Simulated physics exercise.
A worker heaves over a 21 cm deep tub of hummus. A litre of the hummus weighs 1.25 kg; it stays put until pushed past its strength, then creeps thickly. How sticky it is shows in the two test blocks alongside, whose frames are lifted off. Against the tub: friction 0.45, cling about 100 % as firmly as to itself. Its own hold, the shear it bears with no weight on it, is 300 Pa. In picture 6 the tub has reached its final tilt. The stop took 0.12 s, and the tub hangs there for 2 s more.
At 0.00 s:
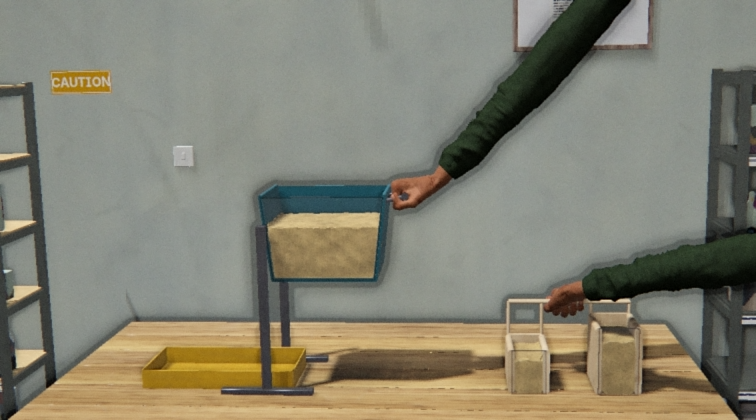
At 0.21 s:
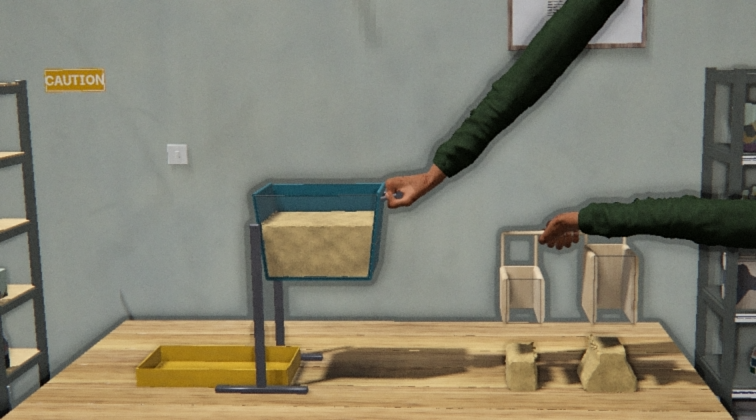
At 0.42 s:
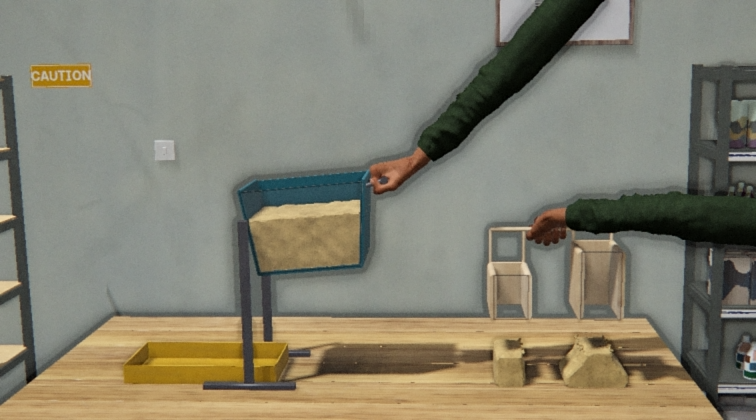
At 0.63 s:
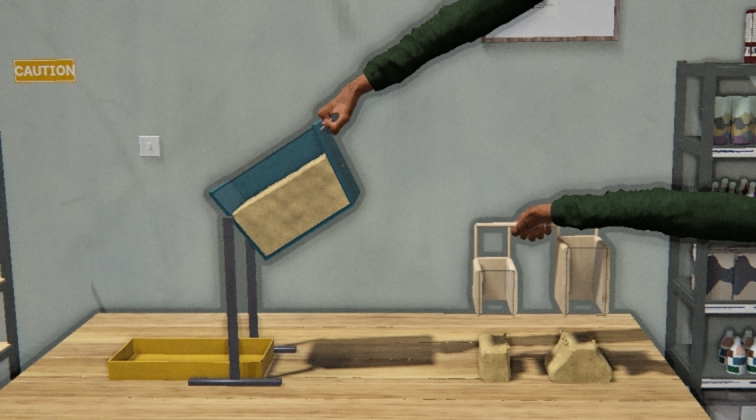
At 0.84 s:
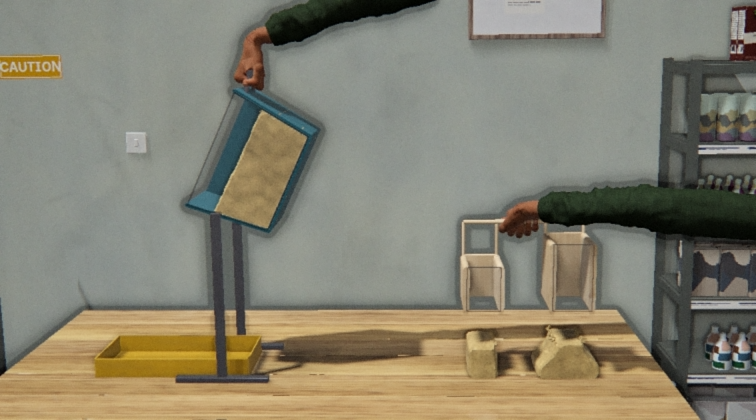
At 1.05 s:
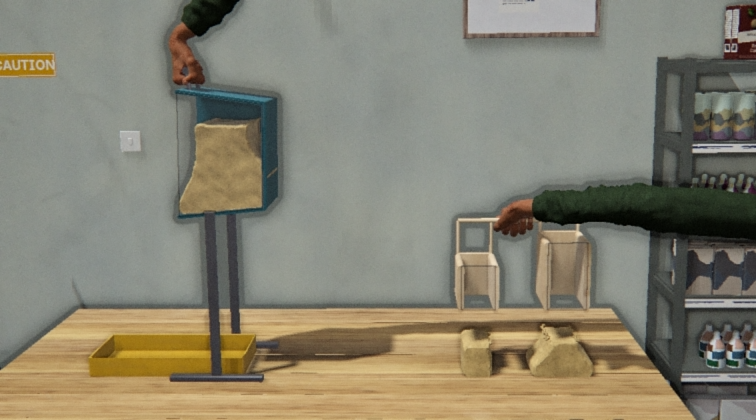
On a wooden table in a room with shelves, one hand lifts two clear-sided molds off beige blocks, which sag, the right one more. Another hand tips a blue tub leftward onto its side, and the beige mass inside slumps.
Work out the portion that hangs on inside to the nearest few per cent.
Close to 38 per cent.
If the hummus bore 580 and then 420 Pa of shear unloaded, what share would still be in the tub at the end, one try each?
In turn about 50 %, 45 %.
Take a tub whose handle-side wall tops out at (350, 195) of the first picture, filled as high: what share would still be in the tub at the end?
Then about 55 %.
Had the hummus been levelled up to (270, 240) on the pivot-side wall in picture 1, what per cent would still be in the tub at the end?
Then about 50 %.
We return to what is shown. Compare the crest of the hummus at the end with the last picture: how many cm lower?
Roughly 14 cm.
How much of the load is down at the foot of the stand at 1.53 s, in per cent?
Some 45 per cent.
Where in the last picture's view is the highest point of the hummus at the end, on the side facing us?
Near (234, 180).
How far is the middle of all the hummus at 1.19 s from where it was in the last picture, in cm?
About 9 cm.
After 1.19 s, the tub is at 88 degrees and holds 71 %.
After 1.36 s, the tub is at 88 degrees and holds 43 %.
After 1.53 s, the tub is at 88 degrees and holds 38 %.
After 1.70 s, the tub is at 88 degrees and holds 38 %.
After 3.05 s, at the end, the tub is at 88 degrees and holds 38 %.
